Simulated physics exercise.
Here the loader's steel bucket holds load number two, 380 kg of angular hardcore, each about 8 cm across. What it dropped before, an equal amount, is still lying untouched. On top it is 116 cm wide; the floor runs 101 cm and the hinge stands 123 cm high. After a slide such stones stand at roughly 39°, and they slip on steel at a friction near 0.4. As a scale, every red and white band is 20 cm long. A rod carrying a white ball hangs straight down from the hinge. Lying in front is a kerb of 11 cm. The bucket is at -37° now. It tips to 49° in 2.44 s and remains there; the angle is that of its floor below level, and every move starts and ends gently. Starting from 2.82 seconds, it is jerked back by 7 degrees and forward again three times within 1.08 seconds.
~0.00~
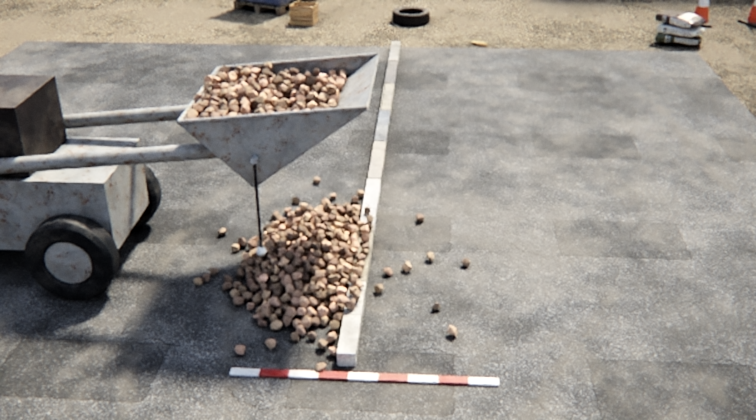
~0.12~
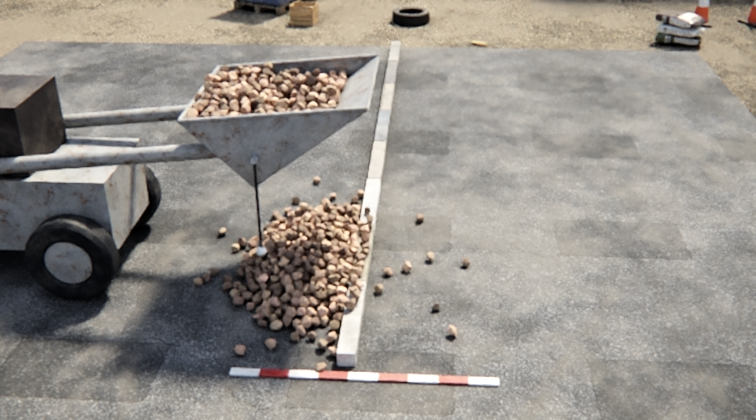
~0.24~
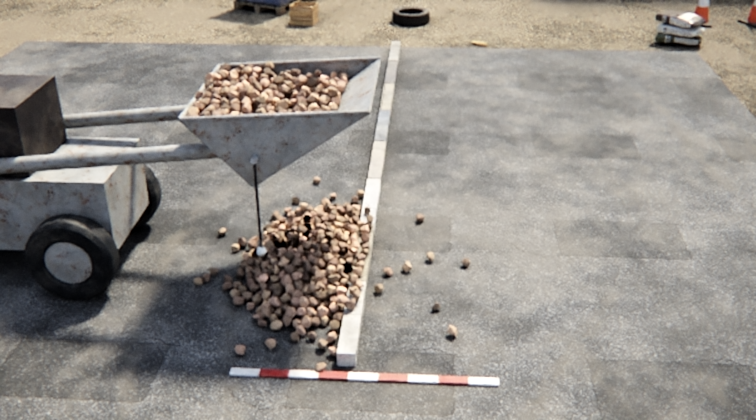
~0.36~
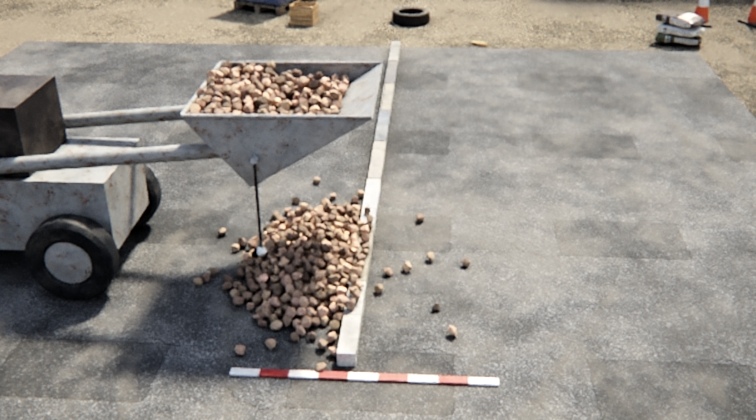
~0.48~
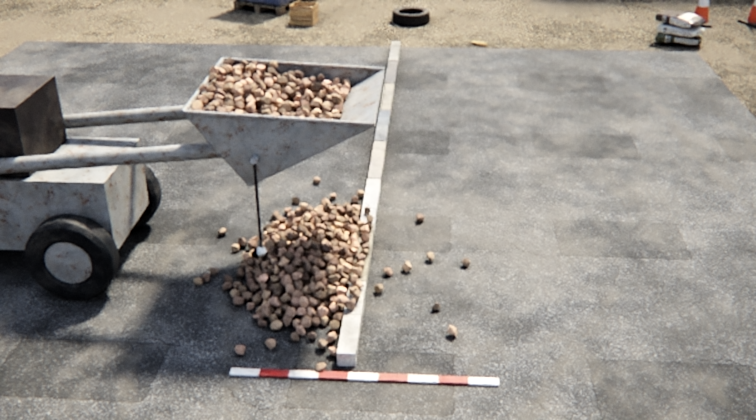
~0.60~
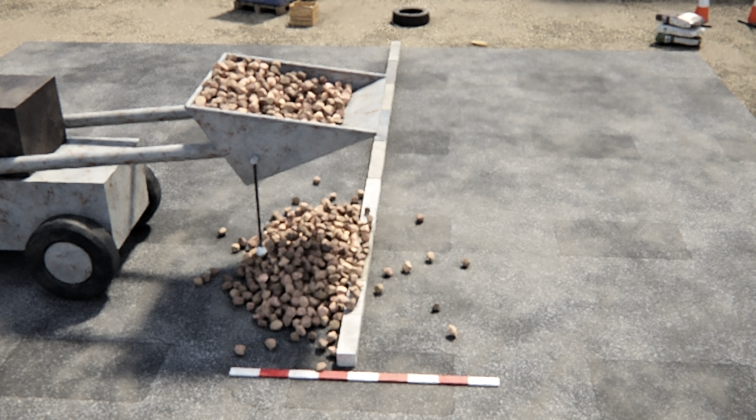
The clip opens on a loader at left holding a metal bucket of brown stones above a heaped pile beside a pale kerb, with the bucket almost still. The bucket then slowly tilts forward, its right-hand lip dipping slightly as the stones inside shift a little, while the pile below stays put.
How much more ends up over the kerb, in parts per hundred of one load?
Close to 76 parts in a hundred.
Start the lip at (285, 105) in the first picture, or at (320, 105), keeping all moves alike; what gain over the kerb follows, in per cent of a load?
Around 5 percent, then around 30 percent.
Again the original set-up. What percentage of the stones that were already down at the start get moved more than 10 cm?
Estimate: 0 %, roughly.
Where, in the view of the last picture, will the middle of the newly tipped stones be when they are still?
Middle: Approx. (395, 254) px.
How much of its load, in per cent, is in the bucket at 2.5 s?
Close to 5 in a hundred.
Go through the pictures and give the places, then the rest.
In the first frame, lip at (367, 108), floor tilted -37°, highest stones at (276, 79). The earlier load is highest near (314, 233), 28 cm above ground level, 99 % on this side of the kerb, 1 % over the kerb.
In the second frame, lip at (368, 109), floor tilted -36°, highest stones at (266, 78); the stones move at 0.0 m/s on average.
In the third frame, the bucket is at -35°, its lip at (369, 112); the top of the load is at (250, 75); the stones move at 0.1 m/s on average.
In the fourth frame, the bucket is at -32°, its lip at (372, 118); the top of the load is at (232, 73); the stones move at 0.1 m/s on average.
In the fifth frame, the bucket is at -28°, its lip at (374, 125); the top of the load is at (228, 71); the stones move at 0.1 m/s on average.
In the sixth frame, lip at (377, 134), floor tilted -24°, highest stones at (227, 69); the stones move at 0.2 m/s on average.
After 1.8 s the floor is at 36°; in per cent of one load, 97 in the bucket, 101 on this side of the kerb, 1 over the kerb; the foremost stones are at (422, 273).
After 2.5 s the floor is at 49°; in per cent of one load, 6 in the bucket, 131 on this side of the kerb, 63 over the kerb; the foremost stones are at (487, 274).
After 4.3 s the floor is at 49°; in per cent of one load, 0 in the bucket, 123 on this side of the kerb, 77 over the kerb; the foremost stones are at (538, 271).
After 7.0 s the floor is at 49°; in per cent of one load, 0 in the bucket, 123 on this side of the kerb, 77 over the kerb; the foremost stones are at (538, 271). Net gain over the kerb, 76.
